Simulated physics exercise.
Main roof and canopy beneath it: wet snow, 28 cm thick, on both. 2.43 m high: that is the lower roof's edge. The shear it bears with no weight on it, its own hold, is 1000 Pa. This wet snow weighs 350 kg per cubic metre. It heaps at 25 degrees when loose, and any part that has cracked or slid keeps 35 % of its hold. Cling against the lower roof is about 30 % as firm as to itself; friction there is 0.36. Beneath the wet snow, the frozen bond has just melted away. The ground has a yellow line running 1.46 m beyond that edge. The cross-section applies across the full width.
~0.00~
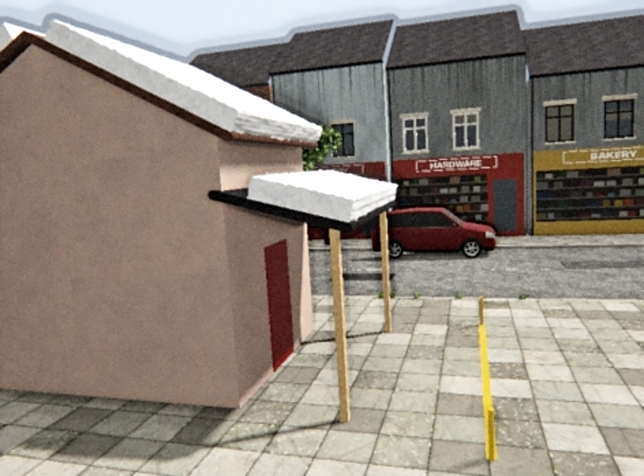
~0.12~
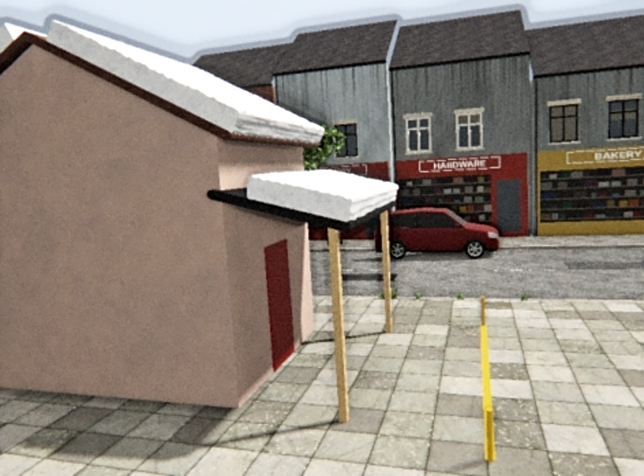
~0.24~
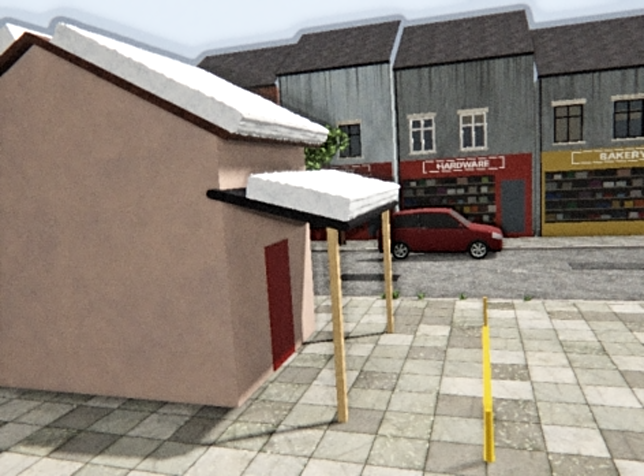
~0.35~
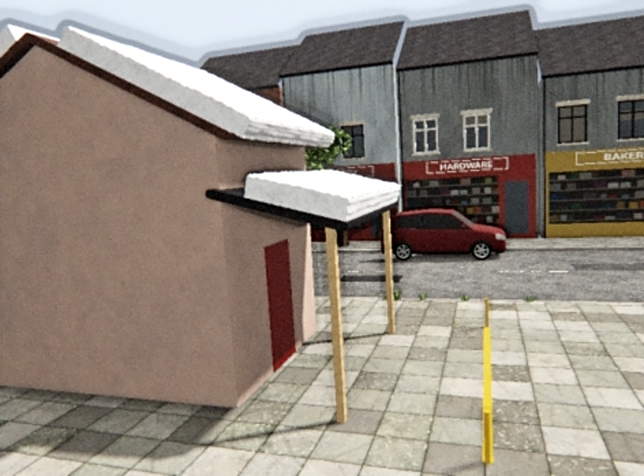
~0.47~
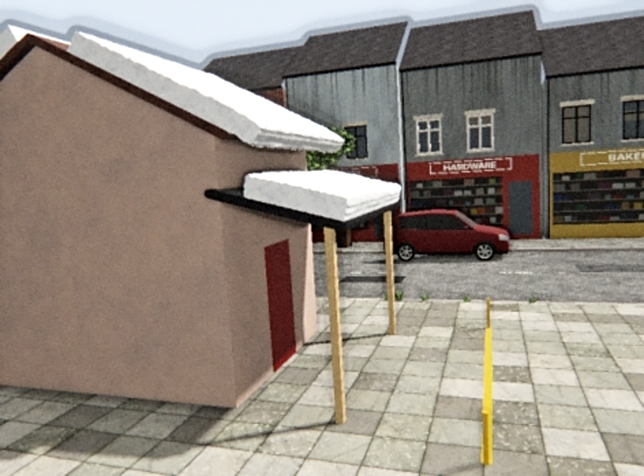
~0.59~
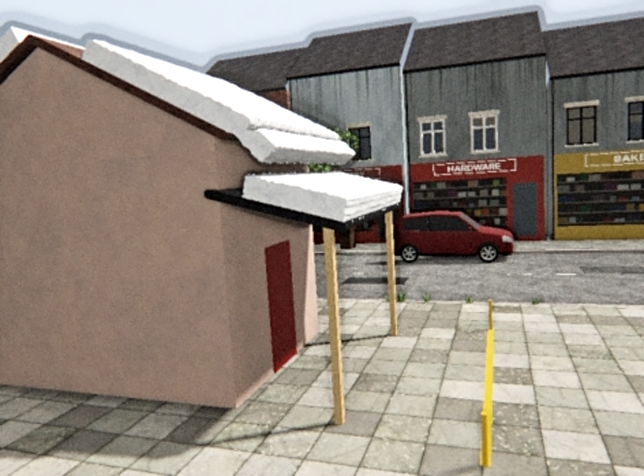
At the start, thick white snow covers the main roof of a pinkish building and the canopy below it, across from a red car and shops. The upper snow slides slowly down to the right, then pushes out past the roof edge above the canopy, cracking as it overhangs.
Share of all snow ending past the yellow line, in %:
Roughly 40 %.
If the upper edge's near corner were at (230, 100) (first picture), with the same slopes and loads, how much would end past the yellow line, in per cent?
It would be near 50 %.
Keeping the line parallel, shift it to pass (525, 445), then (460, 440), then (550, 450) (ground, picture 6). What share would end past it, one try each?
25 %, 50 %, 20 %.
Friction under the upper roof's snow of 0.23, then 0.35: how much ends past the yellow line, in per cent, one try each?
First some 20 %, after that some 4 %.
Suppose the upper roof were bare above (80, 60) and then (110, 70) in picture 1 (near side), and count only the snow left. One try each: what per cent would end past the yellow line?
Try 1: 25 %; try 2: 16 %.
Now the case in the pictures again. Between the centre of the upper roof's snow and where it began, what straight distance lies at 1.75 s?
I'd say close to 3.8 m.
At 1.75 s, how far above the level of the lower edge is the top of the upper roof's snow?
Snow top above lower edge: Approx. 0.7 m.
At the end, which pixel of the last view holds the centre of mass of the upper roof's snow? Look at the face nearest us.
Centre noted at roughly (483, 385).
After 1.12 s, none is below the lower edge and 0 % is past the line.
After 1.75 s, 43 % is below the lower edge and 6 % is past the line.
After 2.37 s, 71 % is below the lower edge and 36 % is past the line.
After 3.00 s, 73 % is below the lower edge and 40 % is past the line.
After 3.30 s, at the end, 73 % is below the lower edge and 40 % is past the line.
